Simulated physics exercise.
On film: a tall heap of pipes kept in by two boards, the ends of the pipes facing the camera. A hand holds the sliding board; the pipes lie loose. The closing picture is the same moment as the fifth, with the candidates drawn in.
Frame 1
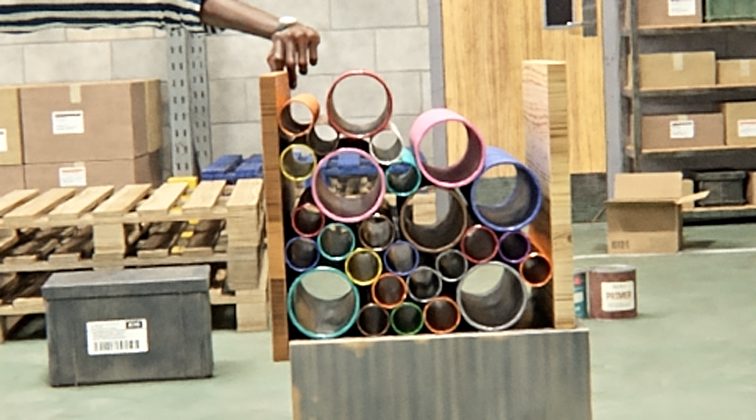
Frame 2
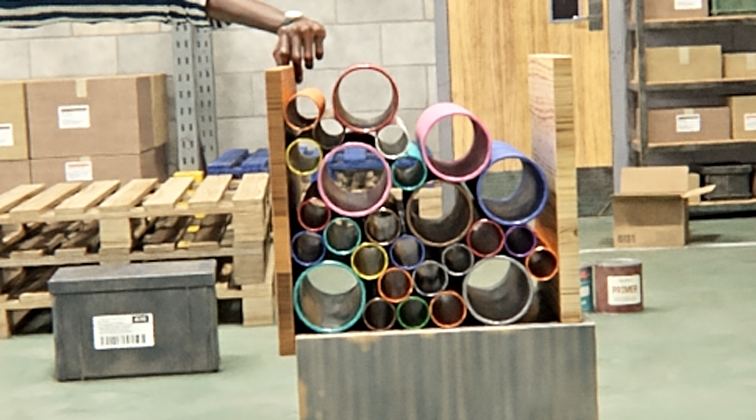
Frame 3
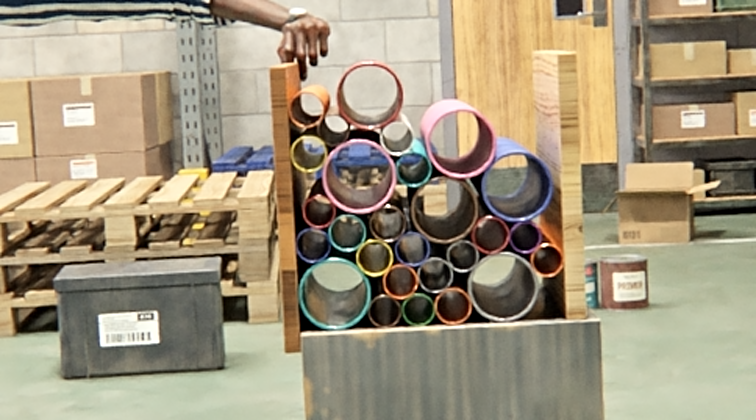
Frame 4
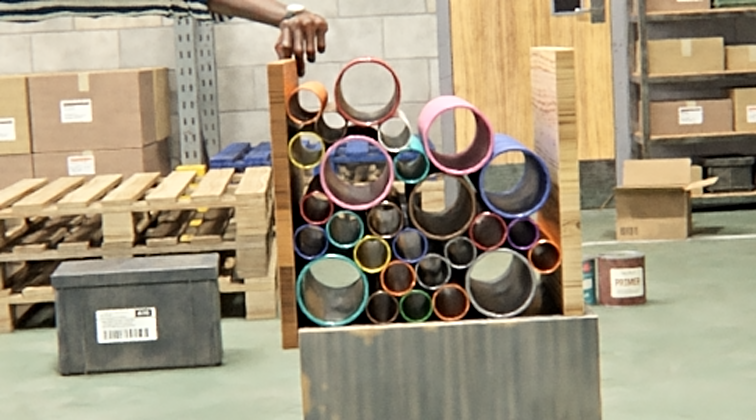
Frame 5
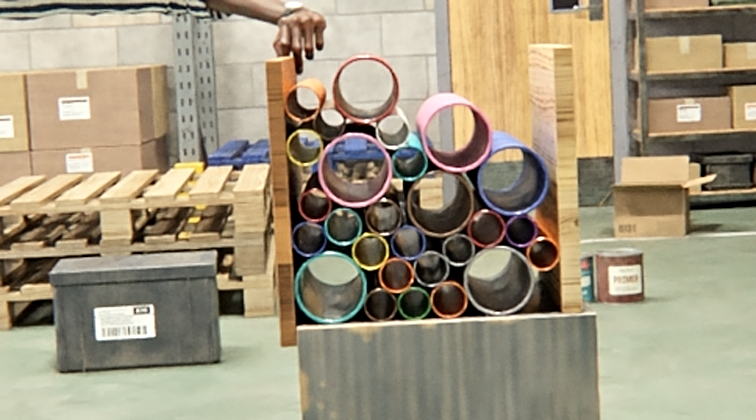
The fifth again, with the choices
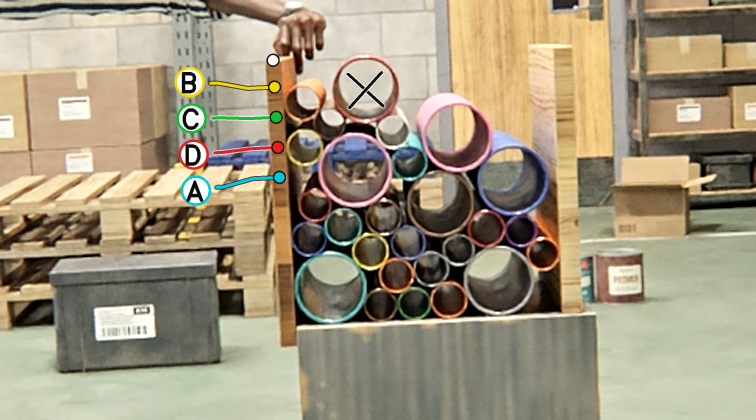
Colorful loose pipes sit stacked between two boards, barely moving, while a hand holds the left board.
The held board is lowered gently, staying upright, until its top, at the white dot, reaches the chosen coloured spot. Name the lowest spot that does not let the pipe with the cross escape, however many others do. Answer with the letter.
Down to A.
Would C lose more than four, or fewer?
Fewer than four.
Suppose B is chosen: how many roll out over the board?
The count is none.
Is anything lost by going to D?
At D: No.
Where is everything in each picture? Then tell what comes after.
The first picture shows a turquoise pipe (323, 303); an orange pipe (390, 290); a blue pipe (401, 258).
The second picture shows a blue pipe (407, 252); a red pipe (485, 238).
The third picture shows a pink pipe (462, 143).
The fourth picture shows side board (290, 192); a turquoise pipe (332, 291).
The fifth picture shows an orange pipe (397, 275); a blue pipe (408, 243); a red pipe (486, 229).
On the copy, A at (279, 178); B at (274, 87); C at (276, 118); D at (278, 148); the cross at (366, 90); the white dot at (273, 60).
On A. First, top of the board (285, 114).
Then, top of the board (288, 175).
Finally, top of the board (288, 177), one out over the board, the crossed one still inside.
By contrast, B keeps the crossed one inside; C keeps the crossed one inside; D keeps the crossed one inside.
